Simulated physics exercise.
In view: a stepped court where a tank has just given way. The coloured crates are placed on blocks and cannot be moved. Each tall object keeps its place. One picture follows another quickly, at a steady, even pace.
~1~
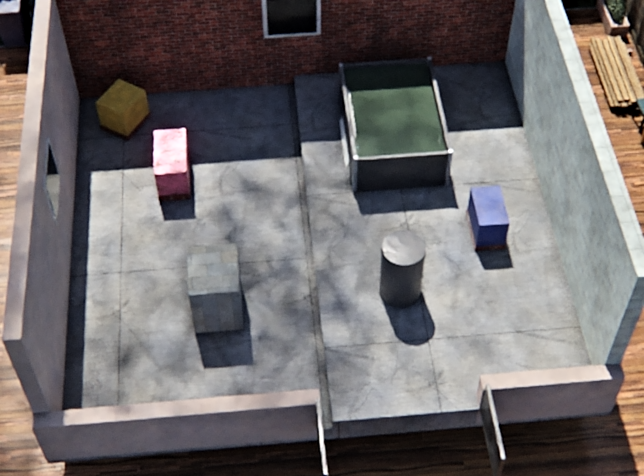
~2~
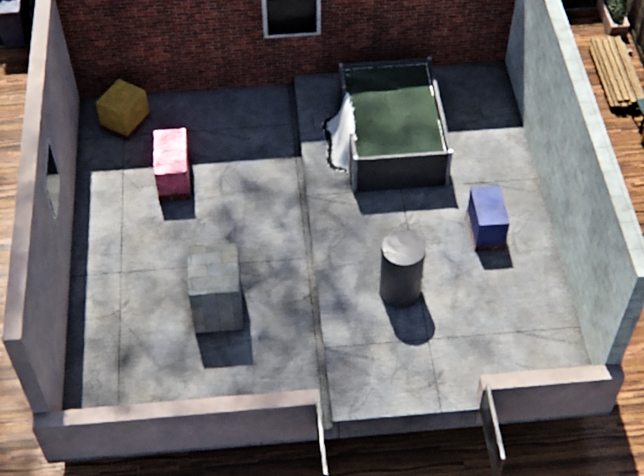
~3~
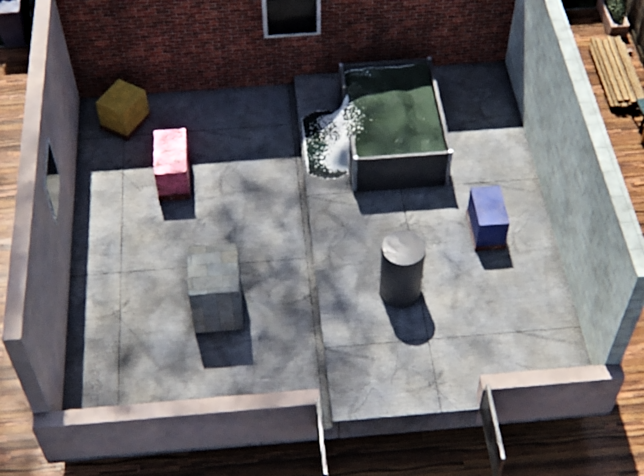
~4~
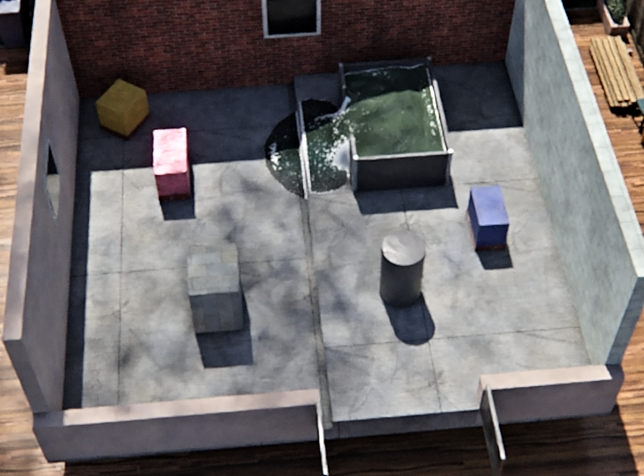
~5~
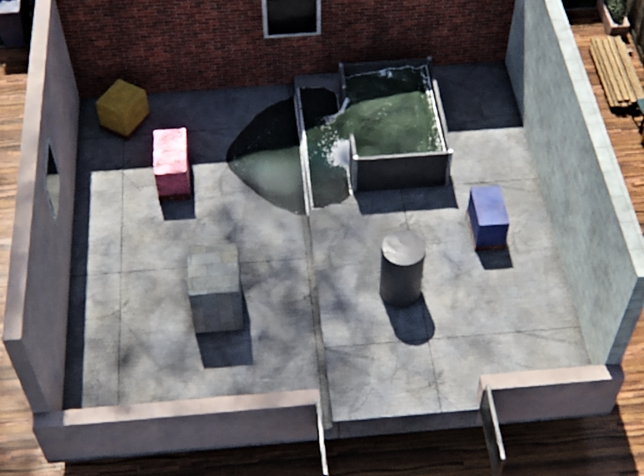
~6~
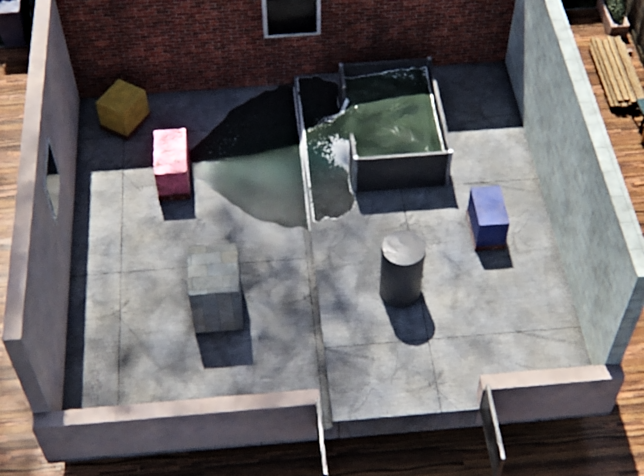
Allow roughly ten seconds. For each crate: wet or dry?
Outcome: The pink crate is not protected by its plinth; the blue crate is protected by its plinth; the yellow crate is not protected by its plinth.
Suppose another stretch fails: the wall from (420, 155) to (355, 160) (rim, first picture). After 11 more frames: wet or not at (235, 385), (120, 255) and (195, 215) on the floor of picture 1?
Those three places would be soaking, still unsoaked and still unsoaked, in that order.
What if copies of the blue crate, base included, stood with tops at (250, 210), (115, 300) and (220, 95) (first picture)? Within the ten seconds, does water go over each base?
Taken as listed, number one does get flooded, number two does get flooded and number three does get flooded.
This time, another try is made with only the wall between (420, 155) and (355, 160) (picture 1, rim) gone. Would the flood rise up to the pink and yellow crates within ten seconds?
Note: Pink crate is left dry; yellow crate is left dry.
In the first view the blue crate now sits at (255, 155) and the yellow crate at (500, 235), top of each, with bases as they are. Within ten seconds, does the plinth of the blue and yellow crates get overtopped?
The blue crate is flooded, the yellow crate stays untouched.
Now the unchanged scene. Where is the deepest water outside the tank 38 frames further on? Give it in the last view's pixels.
My estimate is about (124, 431).
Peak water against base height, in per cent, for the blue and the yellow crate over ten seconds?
I'd say 0 per cent for the first one and 300 per cent for the second.
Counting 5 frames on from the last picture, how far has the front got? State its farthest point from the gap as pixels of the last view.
My guess is roughly (79, 136).
A moment on, water covers 25 % of the floor; the pink crate water round its plinth, the blue crate not reached, the yellow crate water round its plinth.
Next, water covers 35 % of the floor; the pink crate water round its plinth, the blue crate not reached, the yellow crate water round its plinth.
Then, water covers 45 % of the floor; the pink crate water round its plinth, the blue crate not reached, the yellow crate water round its plinth.
Later, water covers 55 % of the floor; the pink crate water round its plinth, the blue crate not reached, the yellow crate water round its plinth.
In the end, water covers 55 % of the floor; the pink crate was topped, the blue crate stayed above the water, the yellow crate was topped.
